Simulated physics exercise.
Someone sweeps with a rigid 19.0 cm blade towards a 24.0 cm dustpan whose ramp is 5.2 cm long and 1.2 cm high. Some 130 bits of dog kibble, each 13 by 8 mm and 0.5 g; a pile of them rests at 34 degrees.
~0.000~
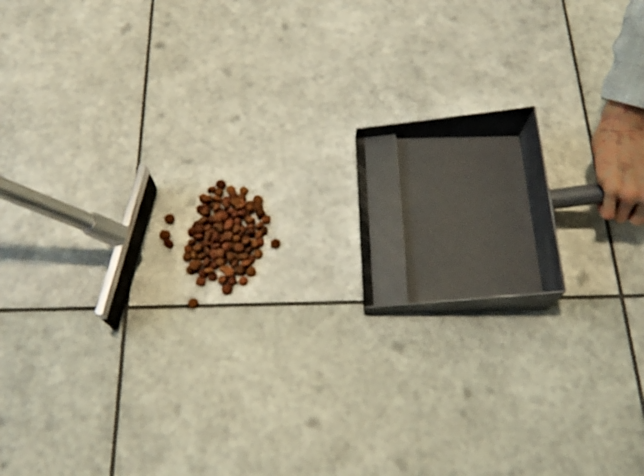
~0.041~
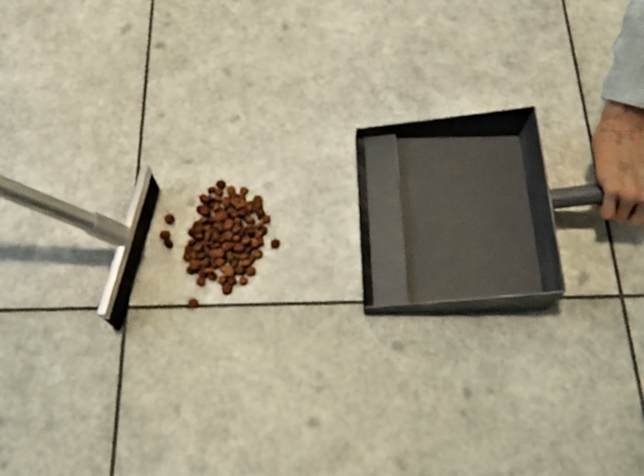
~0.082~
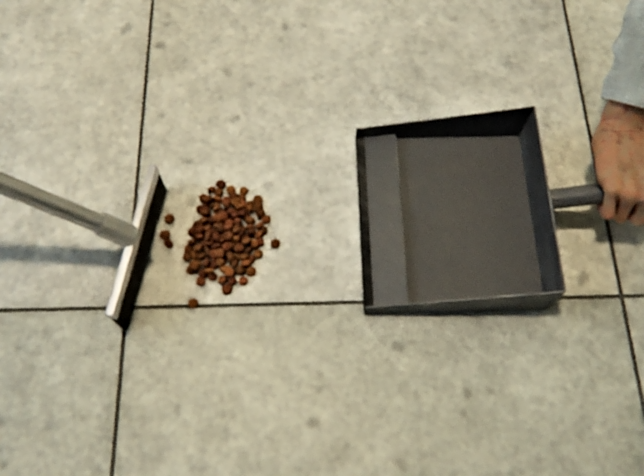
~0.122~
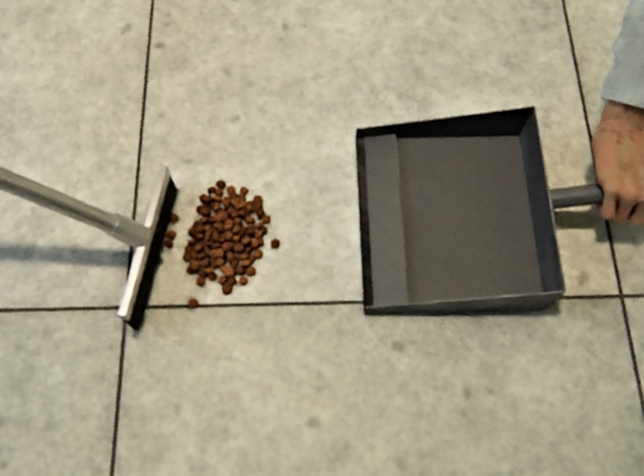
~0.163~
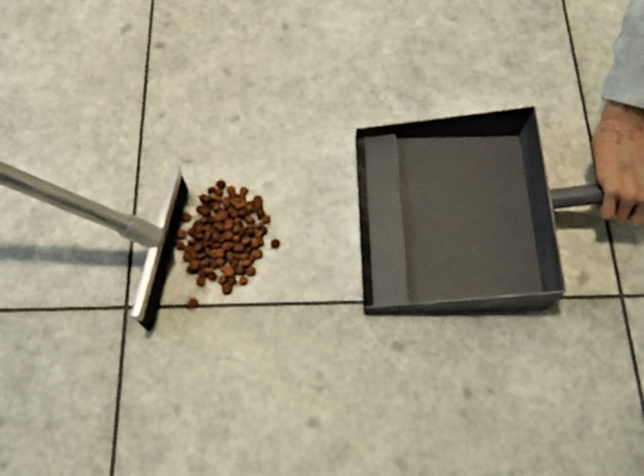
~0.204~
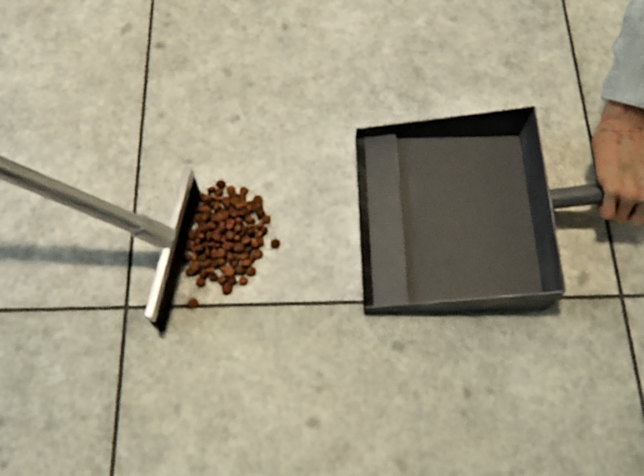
A broom blade slides right across tiles and begins pushing the edge of a brown kibble pile.
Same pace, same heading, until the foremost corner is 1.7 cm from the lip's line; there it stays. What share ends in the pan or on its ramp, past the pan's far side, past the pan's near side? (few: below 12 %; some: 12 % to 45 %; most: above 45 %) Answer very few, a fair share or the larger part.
Pan: A fair share, far side: Very few, near side: Very few.
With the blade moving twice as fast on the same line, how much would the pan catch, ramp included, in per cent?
In that case some 40 per cent.
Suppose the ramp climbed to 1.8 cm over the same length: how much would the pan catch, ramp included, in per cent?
Then about 30 per cent.
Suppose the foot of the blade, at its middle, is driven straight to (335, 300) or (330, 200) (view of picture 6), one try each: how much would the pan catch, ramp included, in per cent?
About 25 and 15 per cent.
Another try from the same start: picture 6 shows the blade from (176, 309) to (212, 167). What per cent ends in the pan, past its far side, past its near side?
Pan 30, far 0, near 5.
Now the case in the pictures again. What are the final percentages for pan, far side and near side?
Pan 35; far side 0; near side 5.
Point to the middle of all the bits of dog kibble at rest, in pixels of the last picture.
At about (357, 250).
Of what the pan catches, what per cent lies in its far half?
Roughly 20 per cent.
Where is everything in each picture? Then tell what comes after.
Blade from (102, 314) to (145, 171), moved 0.0 cm, 0 of the pieces shifted so far; middle of the pieces at (224, 231); pan at (462, 219), in the first frame.
Blade from (105, 314) to (147, 171), moved 0.3 cm, 0 of the pieces shifted so far; middle of the pieces at (224, 231), in the second frame.
Blade from (113, 315) to (154, 172), moved 1.2 cm, 0 of the pieces shifted so far; middle of the pieces at (224, 231), in the third frame.
Blade from (125, 315) to (166, 172), moved 2.6 cm, 2 of the pieces shifted so far; middle of the pieces at (224, 231), in the fourth frame.
Blade from (138, 316) to (178, 173), moved 4.0 cm, 3 of the pieces shifted so far; middle of the pieces at (224, 231), in the fifth frame.
Blade from (151, 317) to (190, 173), moved 5.5 cm, 13 of the pieces shifted so far; middle of the pieces at (224, 231); pan at (462, 219). Its pace works out near 0.36 m/s, heading 4 degrees towards the viewer's side, in the sixth frame.
Then, at 0.47 s, middle of the blade 13 cm from the lip; 0 % over the lip, far side 0 %, near side 0 %.
After 0.64 s, middle of the blade 7 cm from the lip; 0 % over the lip, far side 0 %, near side 0 %.
Then, at 0.94 s, middle of the blade 3 cm from the lip; 35 % over the lip, far side 0 %, near side 5 %.
By 1.4 s all is still; pan 35 %, far side 0 %, near side 5 %, in front of the lip or behind the blade 60 %.
